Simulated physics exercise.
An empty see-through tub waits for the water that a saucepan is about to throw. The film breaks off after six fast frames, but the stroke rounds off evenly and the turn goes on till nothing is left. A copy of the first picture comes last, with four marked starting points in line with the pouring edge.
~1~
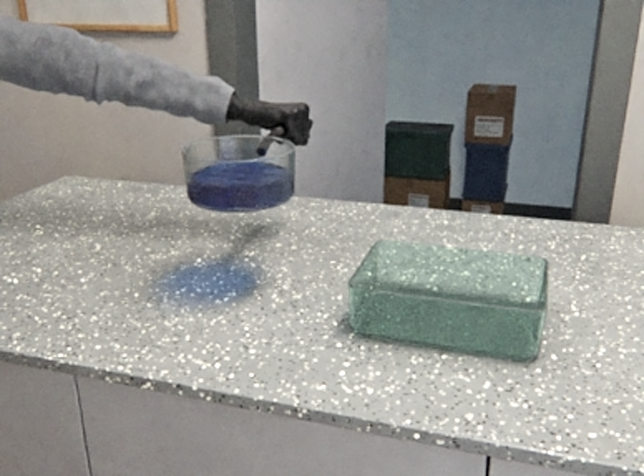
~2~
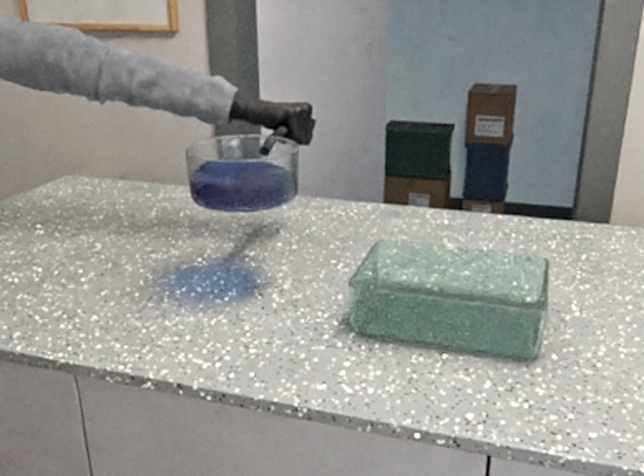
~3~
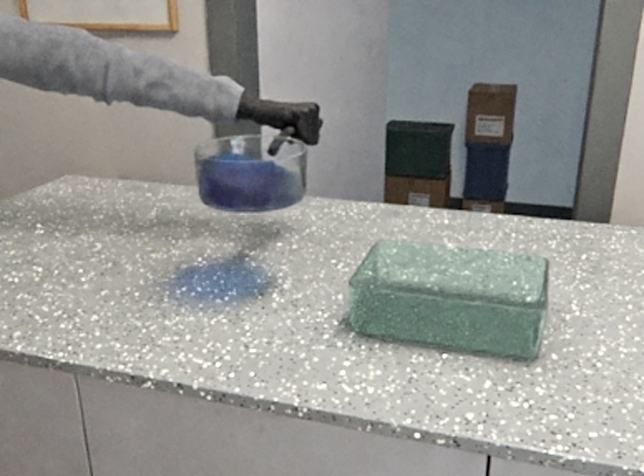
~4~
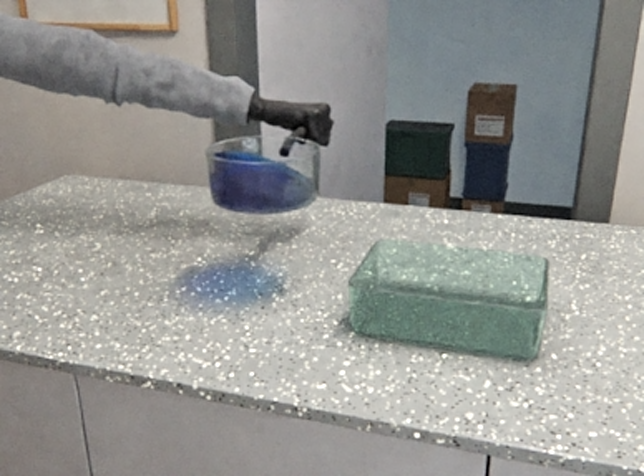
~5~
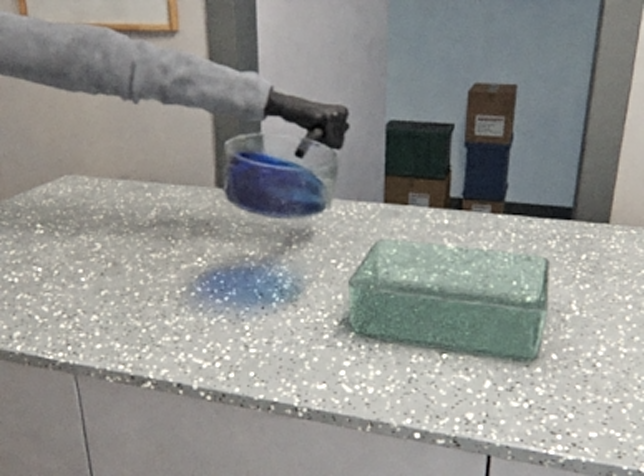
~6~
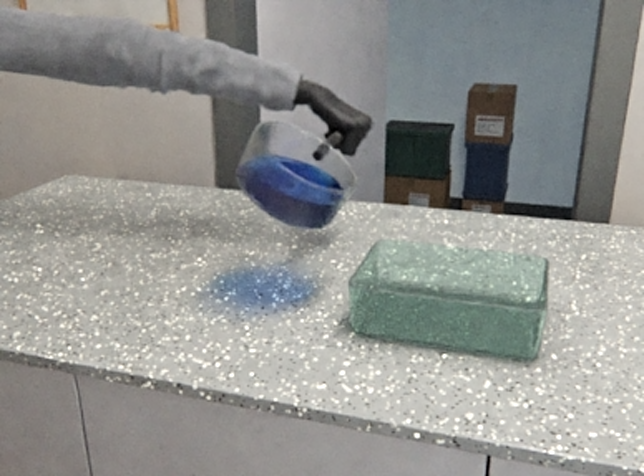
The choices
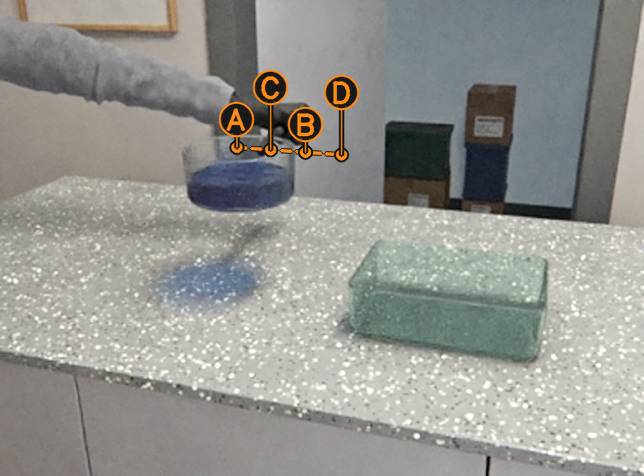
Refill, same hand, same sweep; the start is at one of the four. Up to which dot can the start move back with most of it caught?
I would pick dot C.
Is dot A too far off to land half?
Yes.
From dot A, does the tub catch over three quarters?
No.
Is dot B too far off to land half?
No, that is safe.
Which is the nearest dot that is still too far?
A it is.
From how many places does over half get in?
Three of them.
On the marked copy, A at (236, 147); B at (305, 152); C at (270, 149); D at (341, 154).
For dot A, about 22 % lands in the tub, 74 % falls short and 5 % goes beside or beyond.
For dot B, about 84 % lands in the tub, 3 % falls short and 14 % goes beside or beyond.
For dot C, about 63 % lands in the tub, 25 % falls short and 12 % goes beside or beyond.
For dot D, about 75 % lands in the tub, 5 % falls short and 20 % goes beside or beyond.
